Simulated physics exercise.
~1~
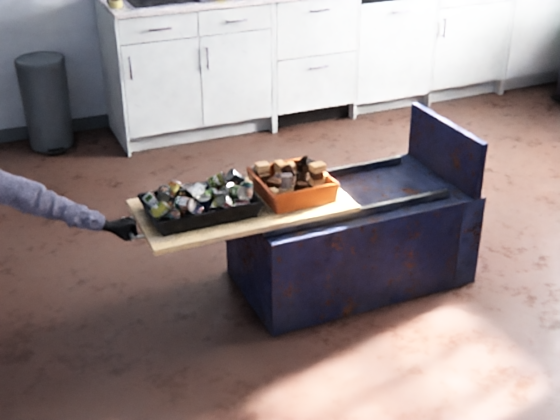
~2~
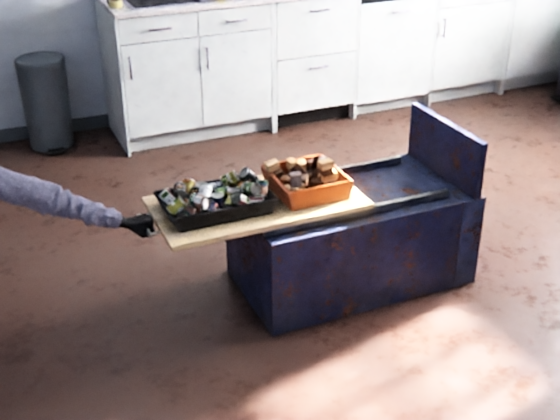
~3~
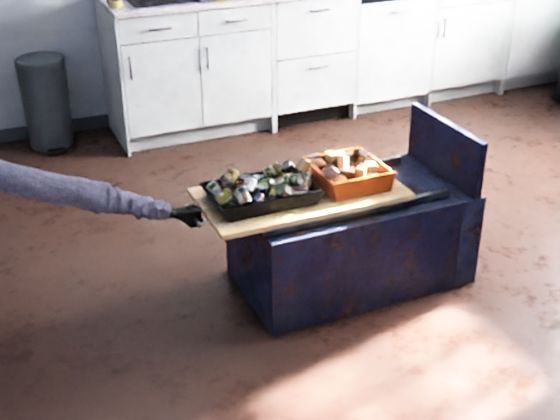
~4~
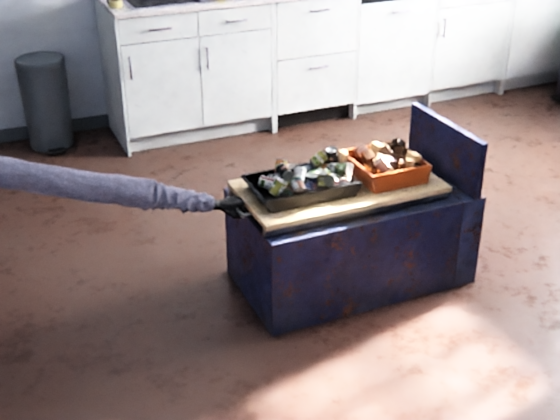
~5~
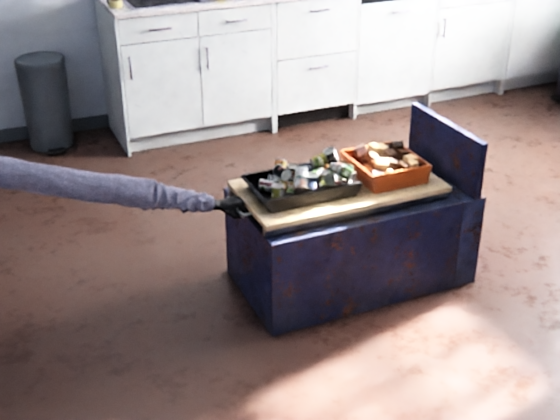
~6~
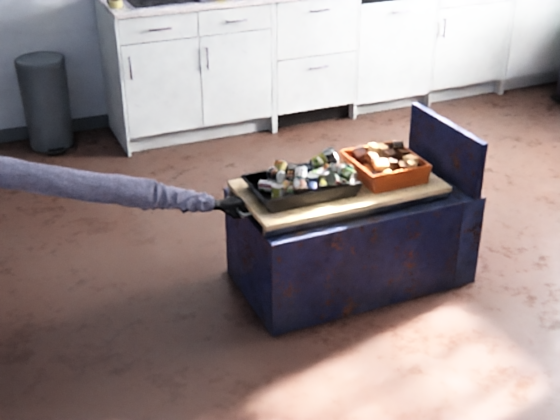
Gloved hand in a grey sleeve pushing a board with black and orange trays rightward over a blue box, then stopping.
